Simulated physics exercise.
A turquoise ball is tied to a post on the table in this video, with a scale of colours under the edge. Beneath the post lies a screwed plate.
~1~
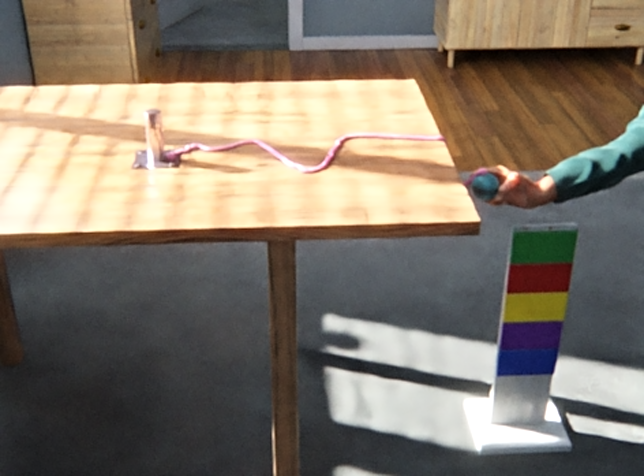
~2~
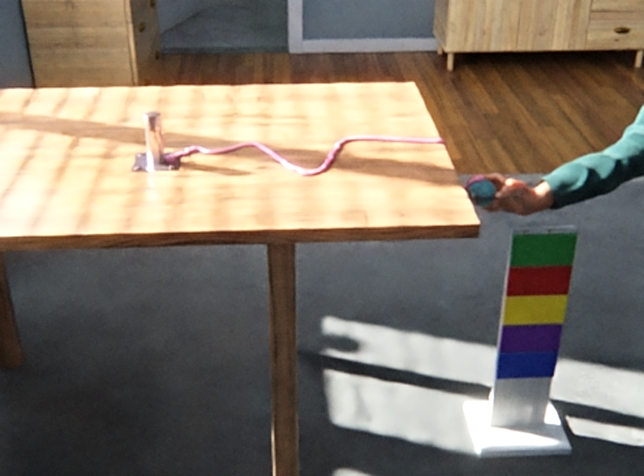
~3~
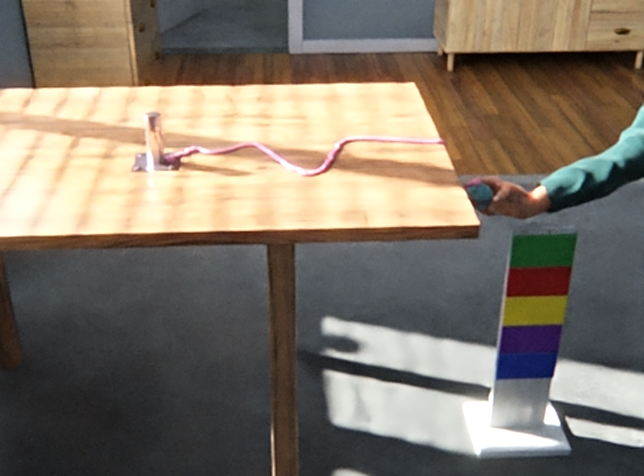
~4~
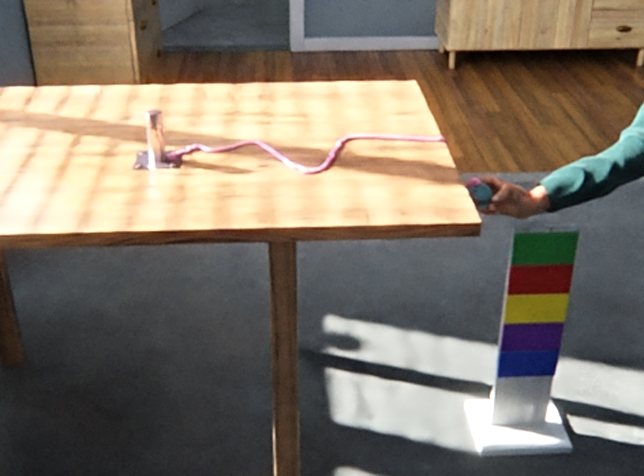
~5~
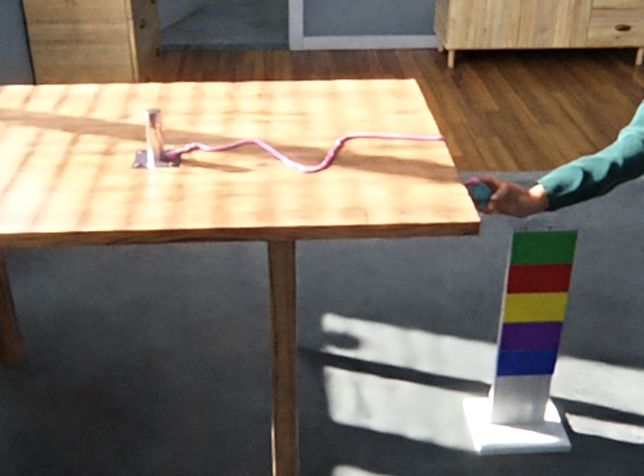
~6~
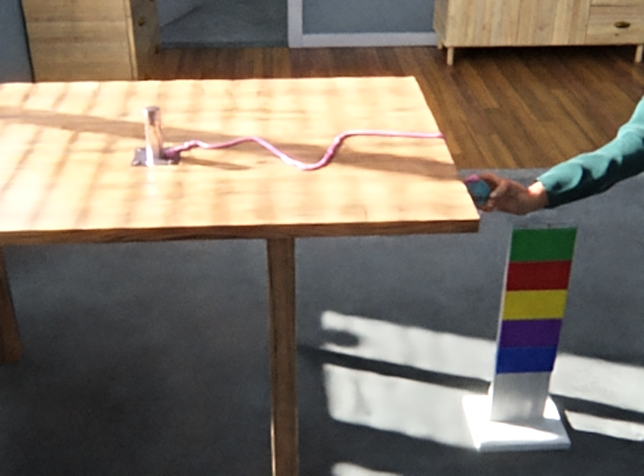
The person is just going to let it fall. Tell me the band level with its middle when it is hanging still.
That is the purple band.
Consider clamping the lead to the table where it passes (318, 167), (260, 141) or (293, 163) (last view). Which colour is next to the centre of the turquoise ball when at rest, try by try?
First try red, second try yellow, third try red.
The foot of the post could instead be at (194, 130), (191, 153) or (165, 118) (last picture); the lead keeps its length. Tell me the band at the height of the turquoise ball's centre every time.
Result 1: Blue. Result 2: Blue. Result 3: Purple.
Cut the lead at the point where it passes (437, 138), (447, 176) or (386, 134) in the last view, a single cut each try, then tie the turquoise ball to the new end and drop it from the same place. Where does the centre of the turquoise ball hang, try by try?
In order, roughly (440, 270), (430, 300) and (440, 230).
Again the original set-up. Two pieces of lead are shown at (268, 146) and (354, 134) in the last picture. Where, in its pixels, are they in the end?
They finish at (315, 151) and (446, 190) respectively.
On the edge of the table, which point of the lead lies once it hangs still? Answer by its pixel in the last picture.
The bit in question sits close to (334, 147).
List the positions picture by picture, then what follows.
In the first picture, turquoise ball (485, 187); green (544, 249); red (540, 279); yellow (536, 308); purple (532, 336); blue (528, 363).
In the second picture, turquoise ball (482, 193); lead through (193, 150) (265, 149) (319, 171) (349, 140) (434, 142).
In the third picture, turquoise ball (479, 197).
In the fourth picture, turquoise ball (478, 197); lead through (195, 148) (266, 148) (320, 170) (350, 138) (435, 140).
In the fifth picture, turquoise ball (477, 196).
In the sixth picture, turquoise ball (477, 193); lead through (193, 145) (265, 144) (319, 166) (348, 134) (434, 137).
Soon after, ball near (454, 303); level with yellow.
Then, ball near (419, 343); level with purple.
Further on, ball near (438, 341); level with purple.
At rest, ball near (432, 343); level with purple. Its centre hangs level with the purple band.
